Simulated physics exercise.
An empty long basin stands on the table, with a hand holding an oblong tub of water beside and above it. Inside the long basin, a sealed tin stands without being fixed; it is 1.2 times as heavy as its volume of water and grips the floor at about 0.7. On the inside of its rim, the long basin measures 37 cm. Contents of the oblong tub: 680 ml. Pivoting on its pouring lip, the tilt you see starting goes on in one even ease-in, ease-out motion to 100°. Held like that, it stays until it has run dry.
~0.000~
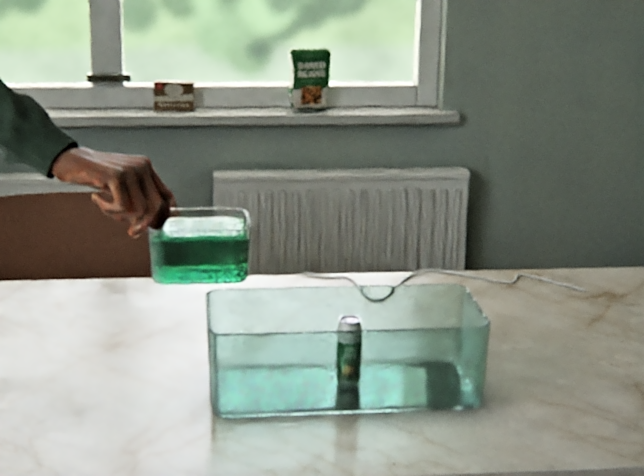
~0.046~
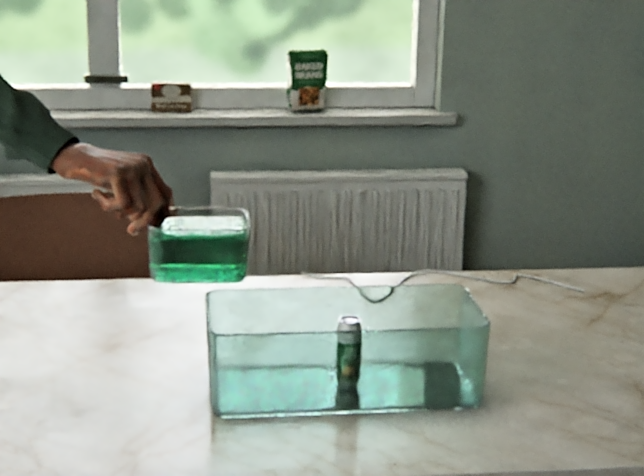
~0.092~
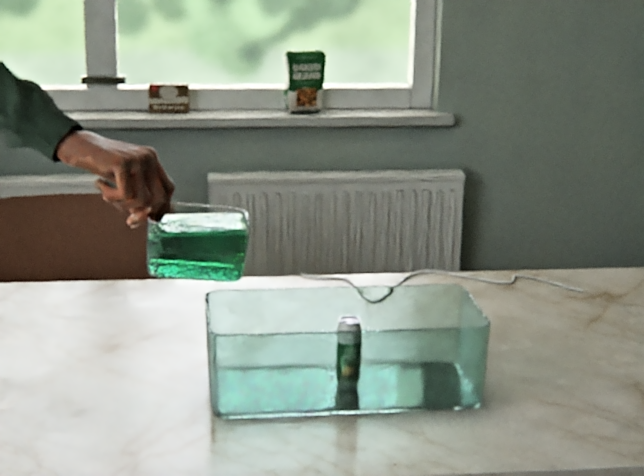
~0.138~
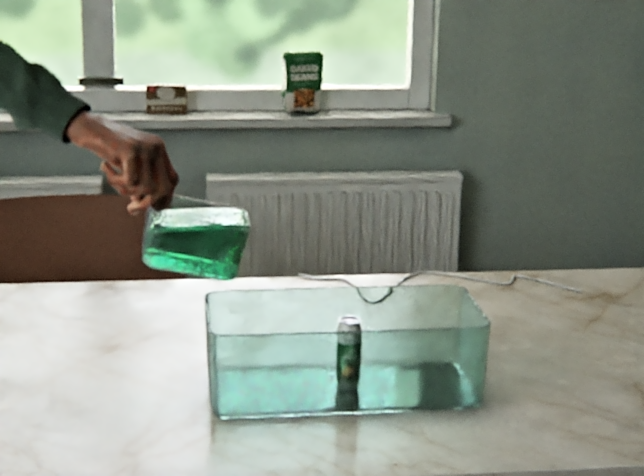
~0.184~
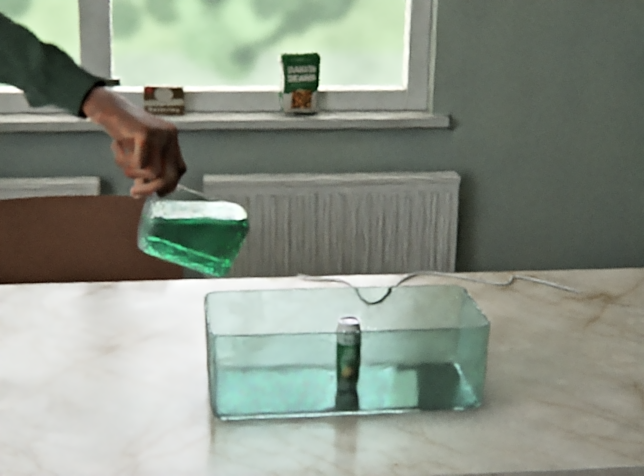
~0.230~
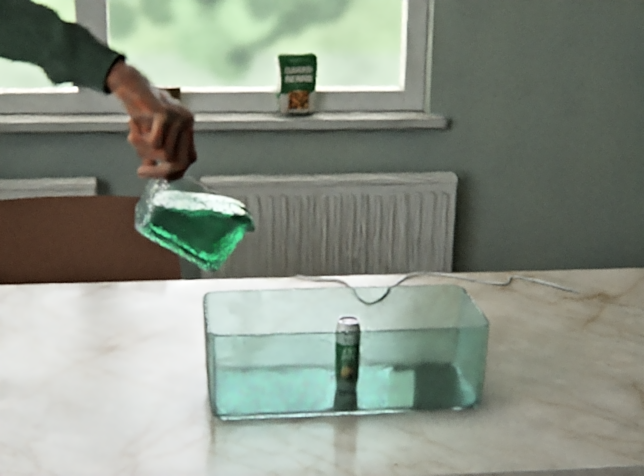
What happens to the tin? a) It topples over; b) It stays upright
a.
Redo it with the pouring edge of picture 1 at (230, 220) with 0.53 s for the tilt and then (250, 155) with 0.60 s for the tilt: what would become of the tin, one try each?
Trial 1 - tin tips; trial 2 - tin stays standing.
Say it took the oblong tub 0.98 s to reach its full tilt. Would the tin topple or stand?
Outcome - the tin remains standing.
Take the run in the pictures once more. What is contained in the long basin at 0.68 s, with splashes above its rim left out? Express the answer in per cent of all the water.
Near 80 in a hundred.
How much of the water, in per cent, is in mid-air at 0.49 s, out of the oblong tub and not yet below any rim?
50 %.
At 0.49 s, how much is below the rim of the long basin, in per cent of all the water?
Roughly 12 per cent.
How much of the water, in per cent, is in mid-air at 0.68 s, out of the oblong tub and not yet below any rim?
Roughly 16 %.
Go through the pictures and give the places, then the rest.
It leans 0°; its right rim is at (248, 220); the water meets the walls at (151, 227) and (246, 226); the long basin's rim runs from (208, 313) to (477, 306); the tin's top is at (350, 322), in the first picture.
It leans 1°; its right rim is at (248, 220); the water meets the walls at (151, 227) and (246, 225), in the second picture.
It leans 6°; its right rim is at (248, 221); the water meets the walls at (150, 225) and (246, 221), in the third picture.
It leans 13°; its right rim is at (247, 221); the water meets the walls at (148, 220) and (246, 217), in the fourth picture.
It leans 21°; its right rim is at (246, 221); the water meets the walls at (146, 211) and (248, 216); 2 per cent is over the edge, in the fifth picture.
It leans 32°; its right rim is at (245, 221); the water meets the walls at (144, 199) and (246, 214); 5 per cent is over the edge, in the sixth picture.
By 0.49 s the tilt is 92° and 38 per cent is still to pour; the tin stands where it began.
By 0.68 s the tilt is 100° and 4 per cent is still to pour; the tin leans 15°.
By 0.88 s the tilt is 100° and 0 per cent is still to pour; the tin lies on its side.
By 1.10 s the tilt is 100° and 0 per cent is still to pour; the tin lies on its side.
At rest the tin lies on its side.
